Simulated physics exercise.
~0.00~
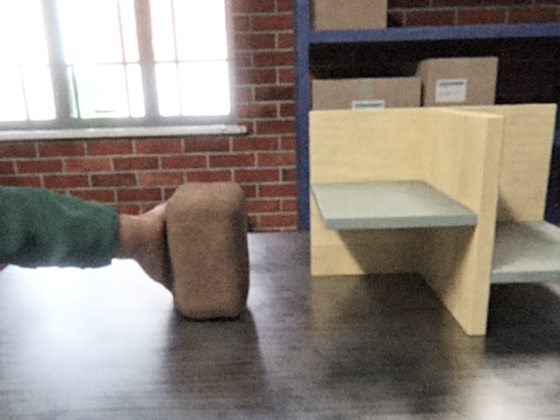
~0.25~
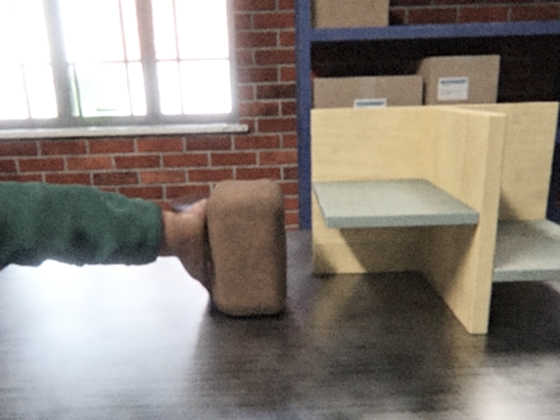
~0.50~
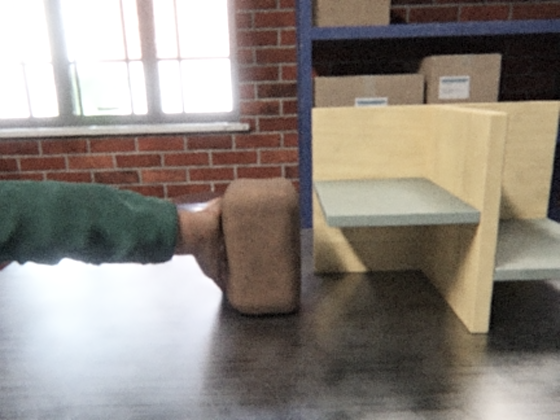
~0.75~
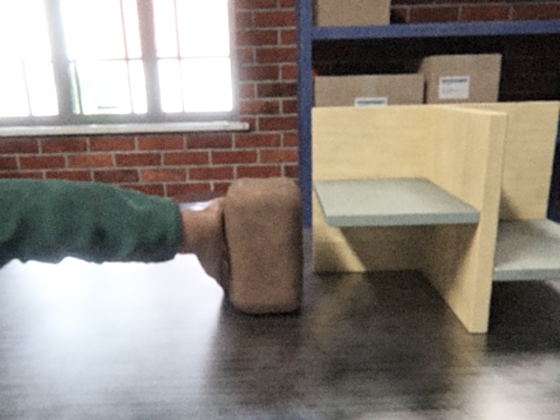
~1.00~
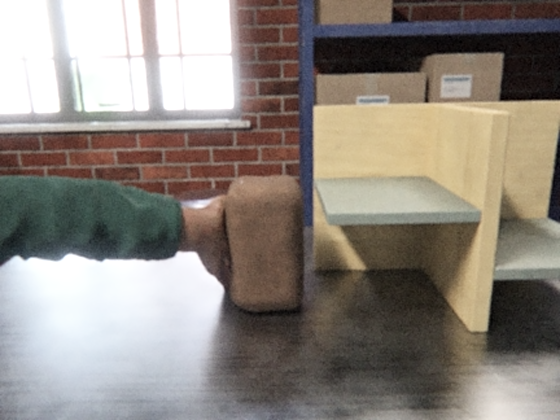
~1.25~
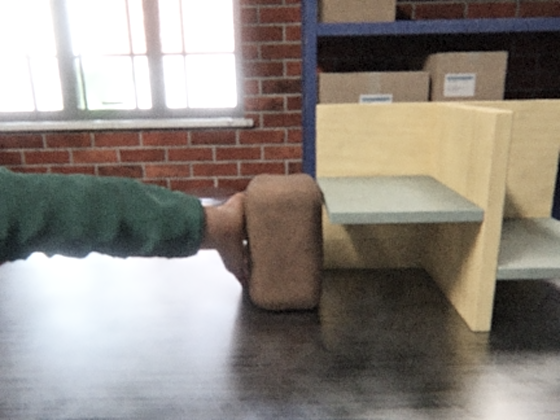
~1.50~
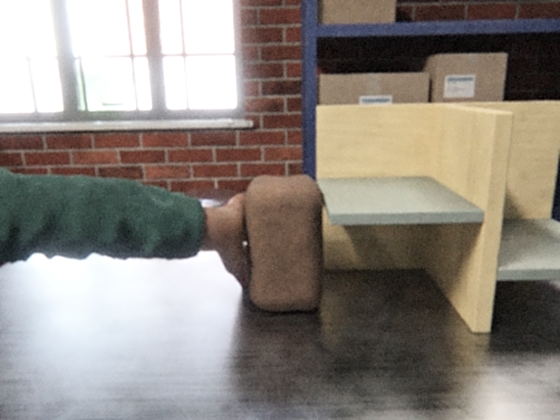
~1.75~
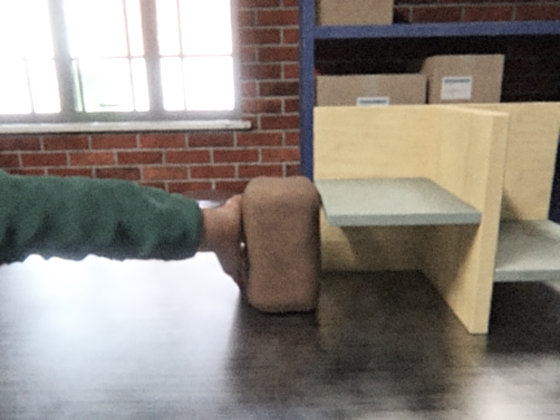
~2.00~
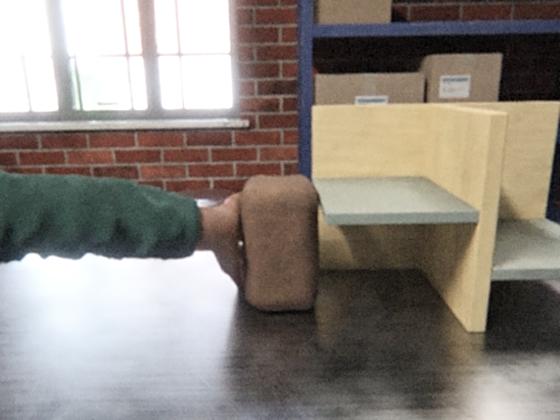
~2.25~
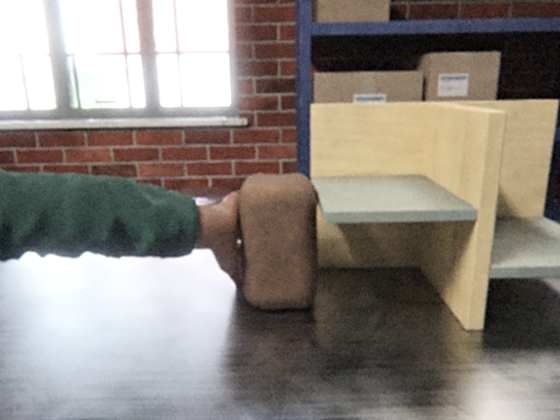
The clip opens on a dark tabletop where a hand in a green sleeve holds a brown, loaf-shaped block upright, to the left of a pale wooden unit with grey shelves. Behind them are a bright window, a brick wall and cardboard boxes on a blue rack. The hand pushes the block to the right across the table, then pauses just short of the unit. It slides the block a little farther, until it meets the edge of the raised grey shelf. The block stands taller than the opening beneath and stops there, with the hand still against it.
